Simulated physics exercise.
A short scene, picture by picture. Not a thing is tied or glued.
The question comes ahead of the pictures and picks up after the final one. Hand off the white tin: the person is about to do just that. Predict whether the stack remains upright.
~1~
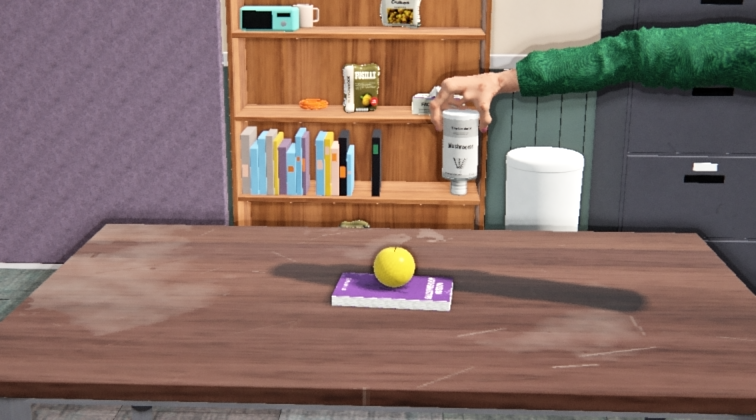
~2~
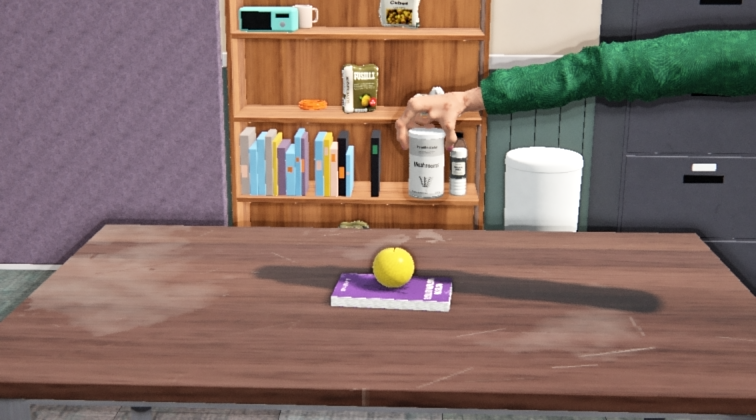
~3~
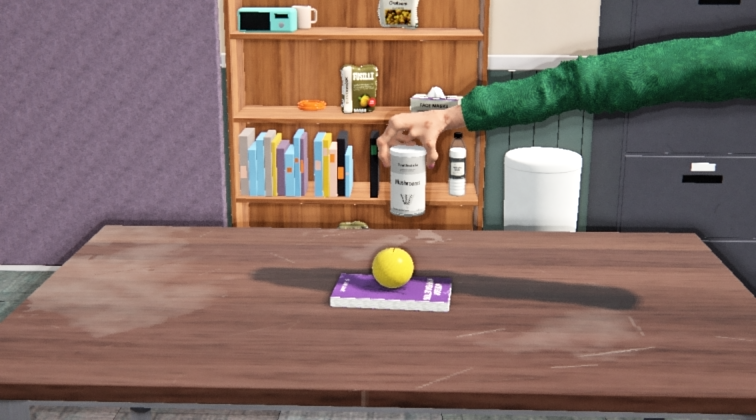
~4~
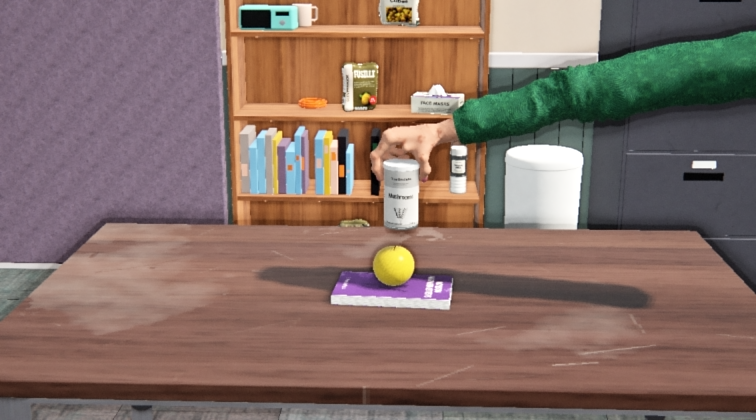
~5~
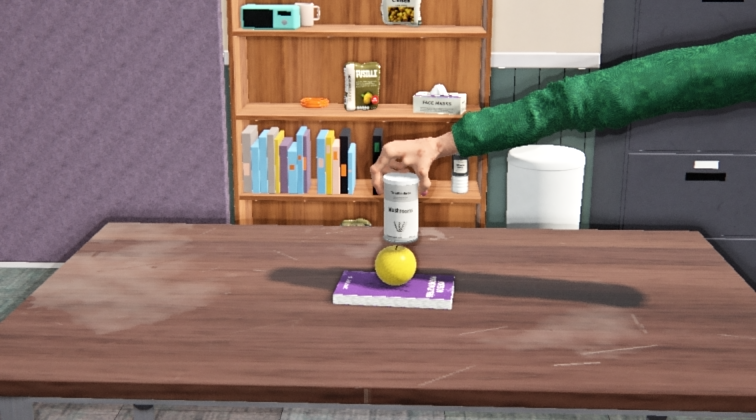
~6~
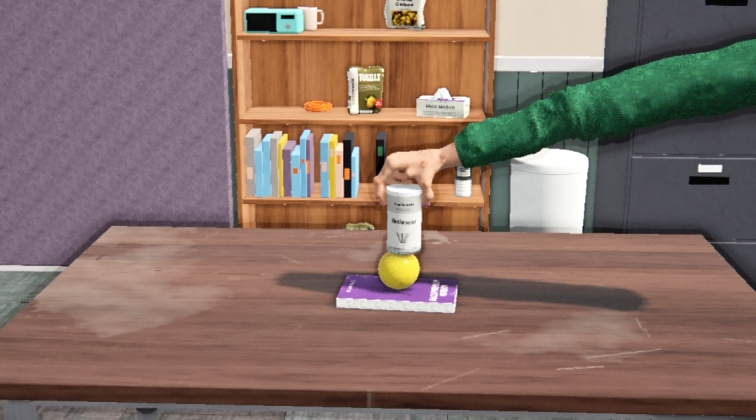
Prediction: The stack falls over.
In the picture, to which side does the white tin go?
It ends up further right.
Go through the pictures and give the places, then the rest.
In the first frame, on its way; white tin (460, 145); purple book (394, 291).
In the second frame, on its way; white tin (426, 163); purple book (393, 291).
In the third frame, on its way; white tin (408, 180); purple book (393, 292).
In the fourth frame, on its way; white tin (401, 194); purple book (394, 290).
In the fifth frame, on its way; white tin (401, 208); purple book (395, 289).
In the sixth frame, in place under the hand; white tin (404, 219); purple book (399, 293).
Then, 0.40 s later than the last frame, white tin tilted by 44° near (431, 232).
Then, 0.50 s later than the last frame, white tin now fallen.
Then, 0.60 s later than the last frame, things are still on the move.
Then, 1.30 s later than the last frame, nothing new.
When it is over, fallen, white tin; the other 2 as before. End places, in pixels of the last picture, white tin near (511, 287). The pile loses its balance.
